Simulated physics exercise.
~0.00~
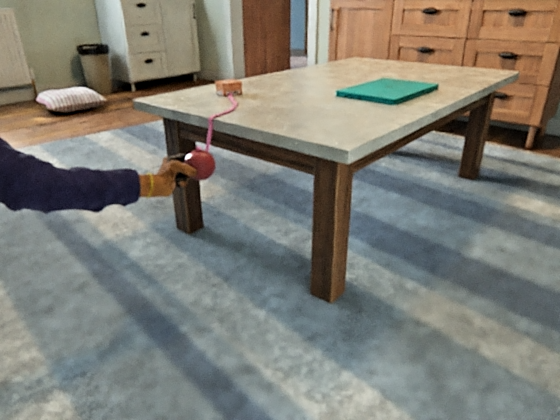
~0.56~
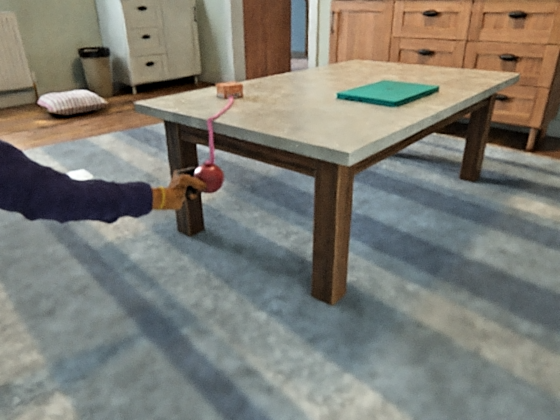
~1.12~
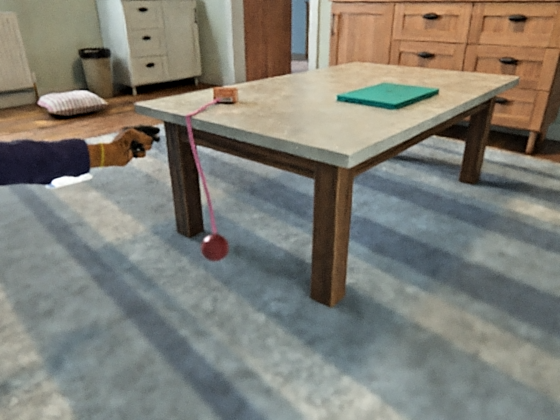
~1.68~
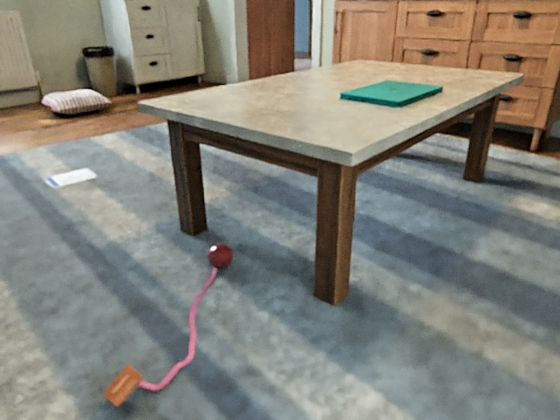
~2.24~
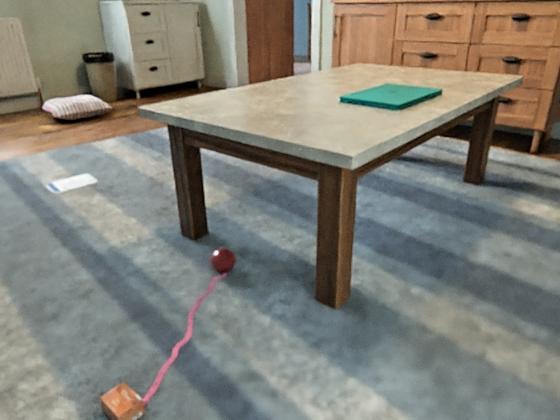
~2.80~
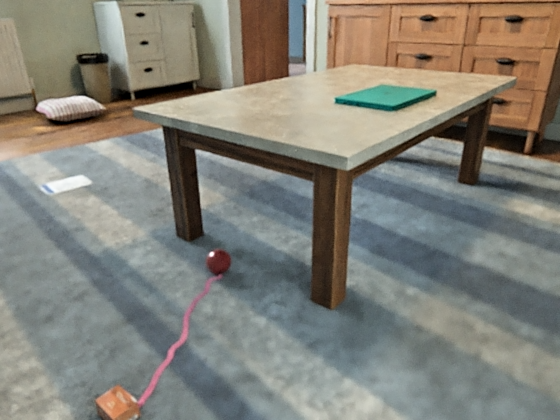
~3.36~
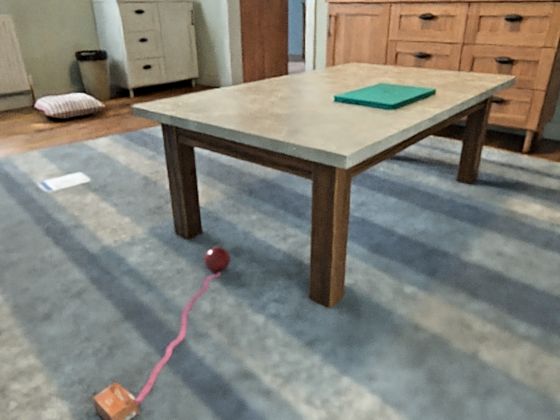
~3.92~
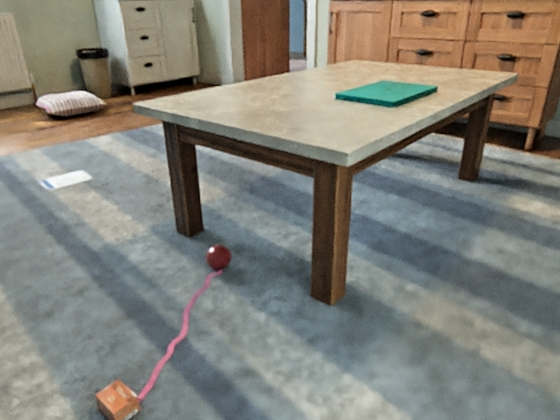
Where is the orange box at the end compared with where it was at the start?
At the start the orange box sits on the tabletop near the left edge, but at the end it lies on the rug at the lower left, nearer the viewer than the apple.
